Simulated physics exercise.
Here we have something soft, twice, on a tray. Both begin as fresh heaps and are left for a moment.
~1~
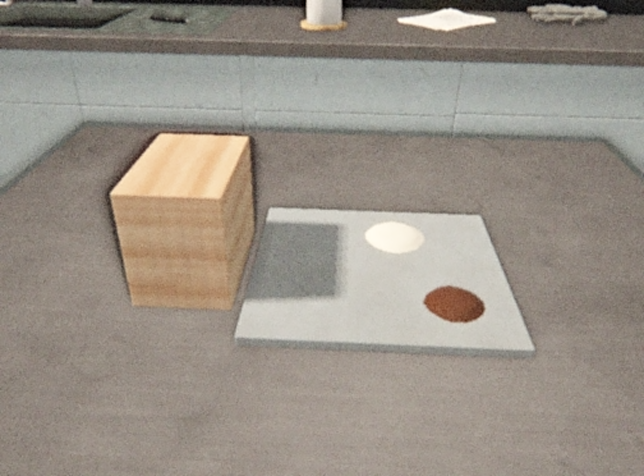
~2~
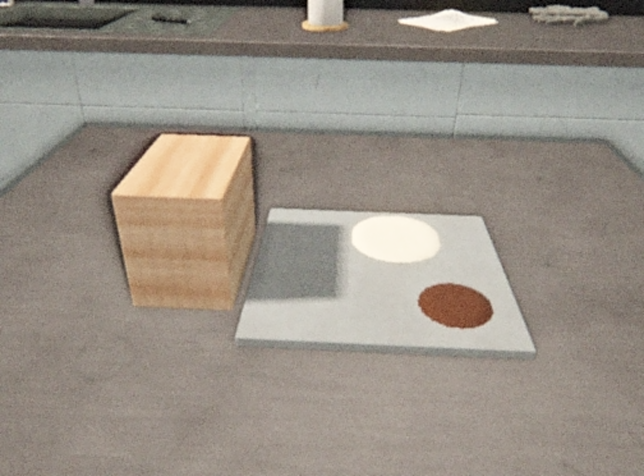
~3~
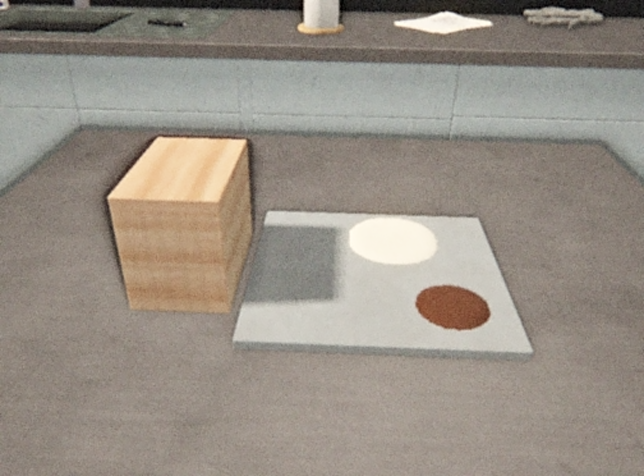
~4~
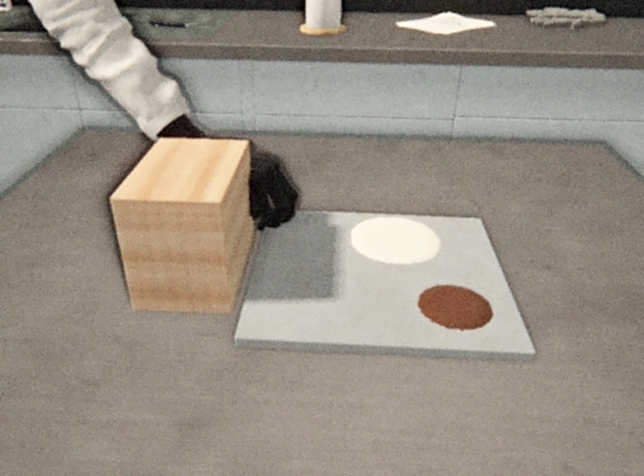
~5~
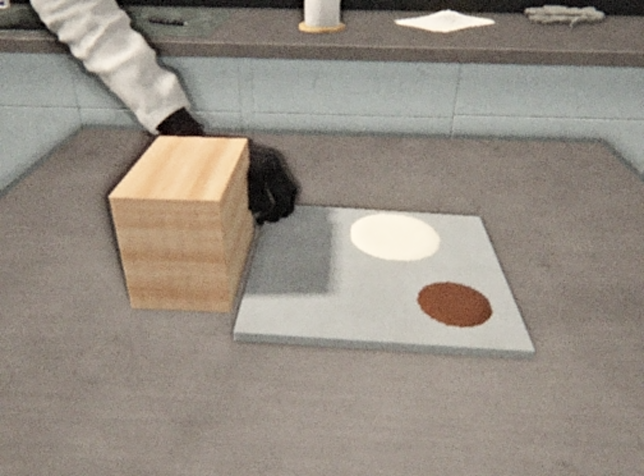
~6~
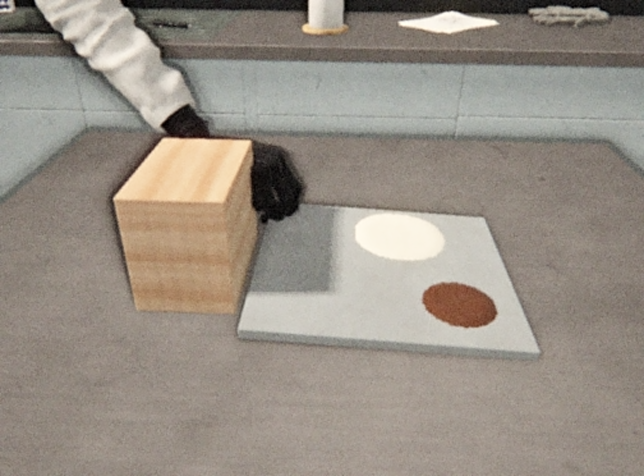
The clip opens on a flat grey tray beside a wooden block, holding a small white spoonful and a small brown one, which both spread into wider, thin rounds and rest. A black-gloved hand then reaches in behind the block, takes the tray's end and raises it very slightly.
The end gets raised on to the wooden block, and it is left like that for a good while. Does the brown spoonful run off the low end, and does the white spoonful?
Brown spoonful slips off, white spoonful slips off.
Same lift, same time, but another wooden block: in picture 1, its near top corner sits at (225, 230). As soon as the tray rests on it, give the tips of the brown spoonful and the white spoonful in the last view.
The tips end near (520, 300) and near (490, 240), in that order.
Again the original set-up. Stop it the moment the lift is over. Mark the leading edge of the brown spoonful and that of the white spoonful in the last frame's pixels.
Roughly (528, 308), roughly (499, 243).
Shortly, slope about 31°; the brown spoonful is dripping off the low end; the white spoonful is dripping off the low end.
Then, the brown spoonful is dripping off the low end; the white spoonful is dripping off the low end.
At the finish, slope about 31°; the brown spoonful is dripping off the low end; the white spoonful is dripping off the low end.
